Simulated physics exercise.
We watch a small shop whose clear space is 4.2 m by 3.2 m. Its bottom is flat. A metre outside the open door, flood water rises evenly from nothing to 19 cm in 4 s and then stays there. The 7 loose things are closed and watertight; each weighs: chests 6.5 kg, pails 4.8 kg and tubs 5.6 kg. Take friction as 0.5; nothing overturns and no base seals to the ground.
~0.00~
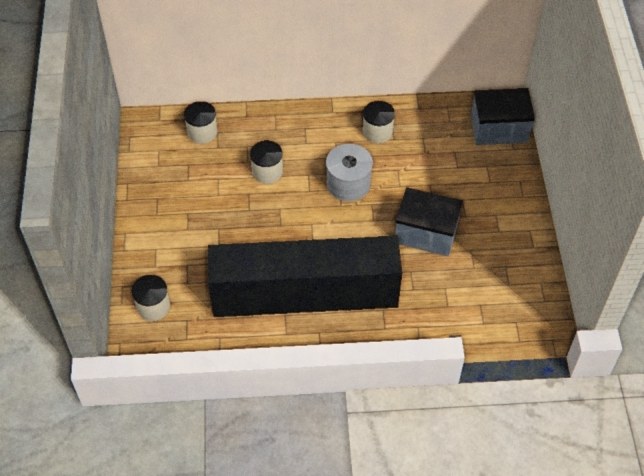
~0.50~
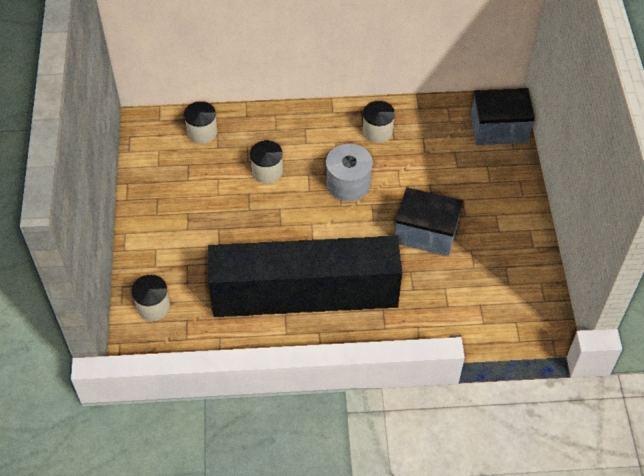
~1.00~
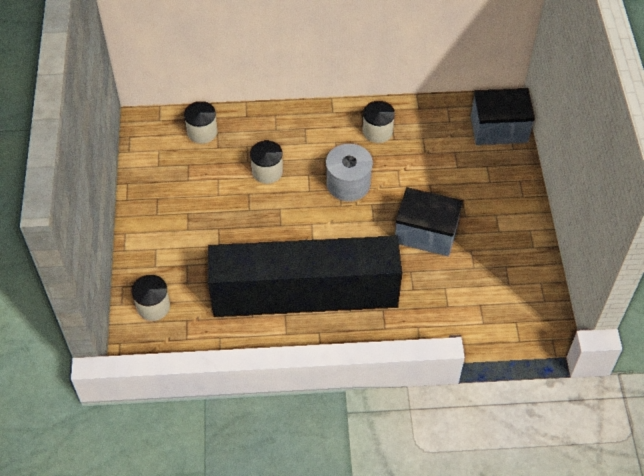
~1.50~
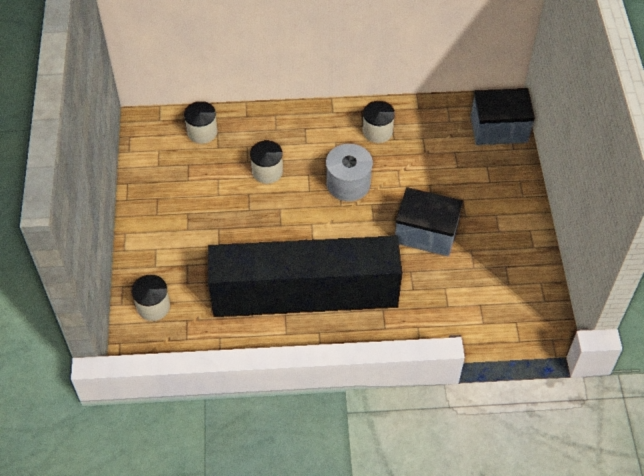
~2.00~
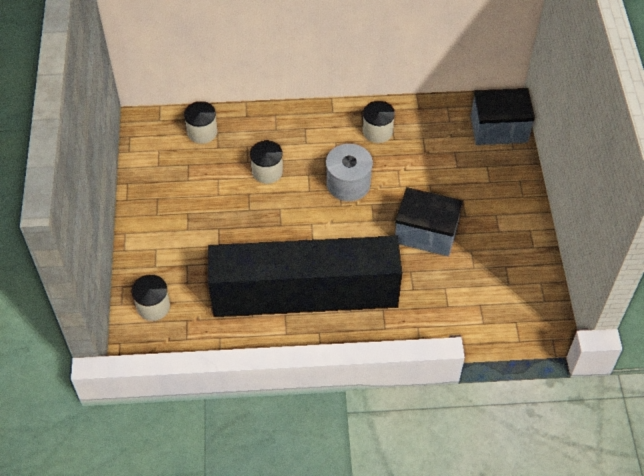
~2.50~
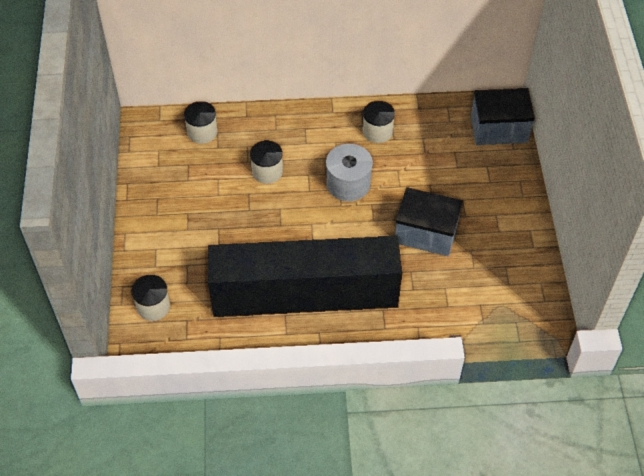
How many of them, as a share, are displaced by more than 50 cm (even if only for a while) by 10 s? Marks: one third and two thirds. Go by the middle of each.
It is at least two thirds.
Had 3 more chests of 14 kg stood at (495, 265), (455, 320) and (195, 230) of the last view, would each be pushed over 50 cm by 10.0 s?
In that order: Past it, more, short of it.
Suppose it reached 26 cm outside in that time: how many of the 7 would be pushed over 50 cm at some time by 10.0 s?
In that case 7 of them.
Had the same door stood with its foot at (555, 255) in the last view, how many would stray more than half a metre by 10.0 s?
In that case 4 of them.
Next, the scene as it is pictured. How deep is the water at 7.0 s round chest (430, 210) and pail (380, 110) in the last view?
About 9 and 6 cm.
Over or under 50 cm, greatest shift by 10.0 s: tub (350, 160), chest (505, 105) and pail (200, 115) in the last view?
In that order: Over, more, past it.
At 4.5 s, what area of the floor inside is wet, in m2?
About 4.5 m2.
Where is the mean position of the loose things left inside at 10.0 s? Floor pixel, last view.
Around (182, 206).
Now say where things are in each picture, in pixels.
The first frame shows a chest at (504, 104), on the bottom; a pail at (149, 290) rests on the ground; 0.0 m2 under water; 0 of 7 have shifted.
The second frame shows a chest at (504, 104) rests on the ground; a pail at (149, 290) rests on the ground; 0.0 m2 under water; 0 of 7 have shifted.
The third frame shows a chest at (504, 104) rests on the ground; a pail at (149, 290), on the bottom; water covers 0.0 m2; 0 of 7 have shifted.
The fourth frame shows a chest at (504, 104), on the bottom; a pail at (149, 290), on the bottom; water covers 0.0 m2; 0 of 7 have shifted.
The fifth frame shows a chest at (504, 104) rests on the ground; a pail at (149, 290) rests on the ground; water covers 0.0 m2; 0 of 7 have shifted.
The sixth frame shows a chest at (504, 104) rests on the ground; a pail at (149, 290) rests on the ground; 0.3 m2 under water; 0 of 7 have shifted.
After 3.5 s 0 of 7 are over 50 cm from their spots; 0 afloat.
After 4.5 s 0 of 7 are over 50 cm from their spots; 0 afloat.
After 7.0 s 3 of 7 are over 50 cm from their spots; 2 afloat.
After 10.0 s 6 of 7 are over 50 cm from their spots, and 6 have been at some point; 5 afloat.
